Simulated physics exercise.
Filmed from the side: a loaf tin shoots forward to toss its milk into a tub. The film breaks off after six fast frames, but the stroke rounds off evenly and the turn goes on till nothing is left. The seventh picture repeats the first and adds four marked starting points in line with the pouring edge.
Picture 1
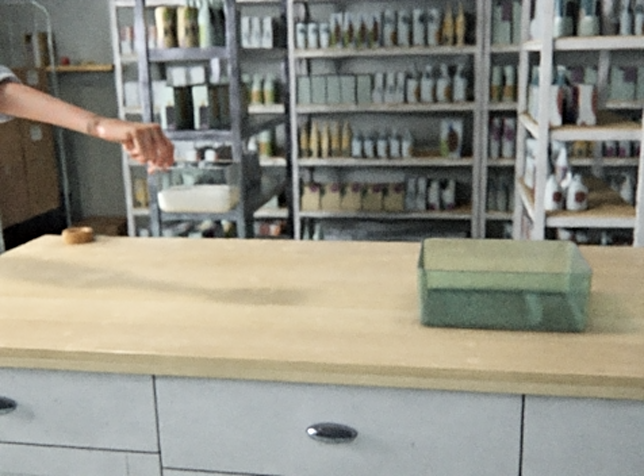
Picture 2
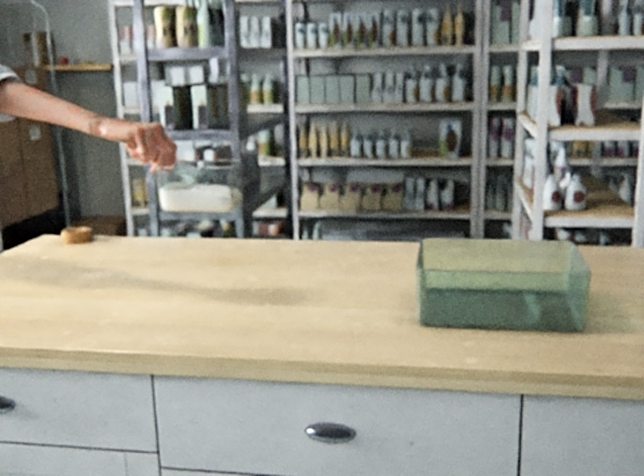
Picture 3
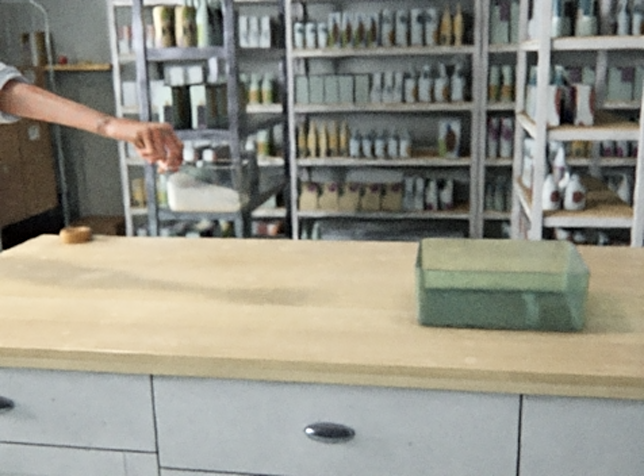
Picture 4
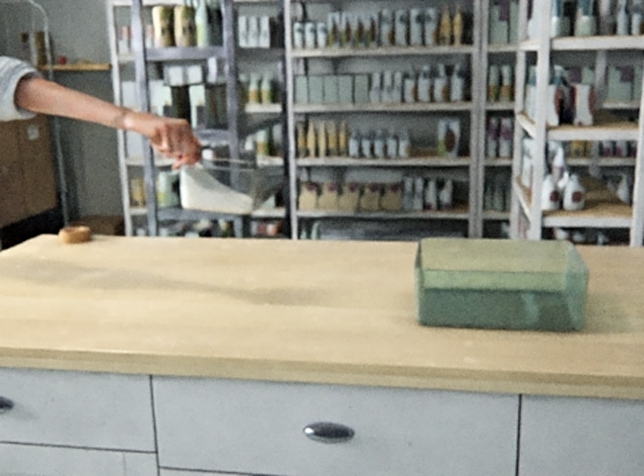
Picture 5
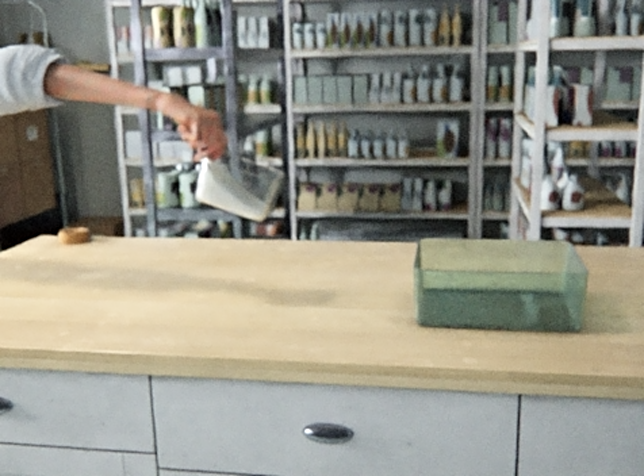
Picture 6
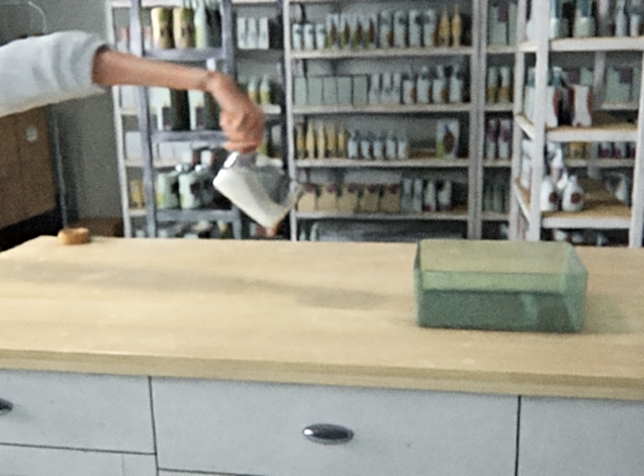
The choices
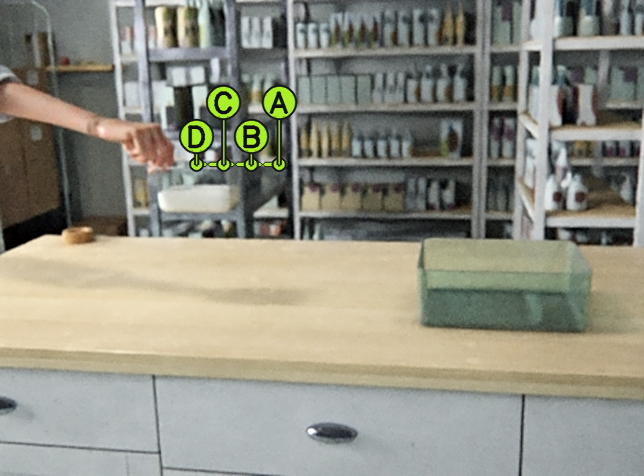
In a storeroom with shelves of bottles behind a wooden-topped counter, a hand at the left holds a clear container of white liquid, then moves it rightward while tilting it toward a green translucent tub on the counter.
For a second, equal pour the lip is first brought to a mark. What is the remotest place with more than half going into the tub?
A.
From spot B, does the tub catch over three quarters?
No, it does not.
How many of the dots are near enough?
One of the four.
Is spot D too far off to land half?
Yes, it does.
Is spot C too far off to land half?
Yes.
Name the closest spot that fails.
Spot B.
On the marked copy, A at (279, 164); B at (251, 164); C at (223, 164); D at (196, 164).
Choosing A, about 68 % lands in the tub, 23 % falls short and 10 % goes beside or beyond.
Choosing B, about 25 % lands in the tub, 69 % falls short and 6 % goes beside or beyond.
Choosing C, about 4 % lands in the tub, 93 % falls short and 3 % goes beside or beyond.
Choosing D, about 0 % lands in the tub, 98 % falls short.
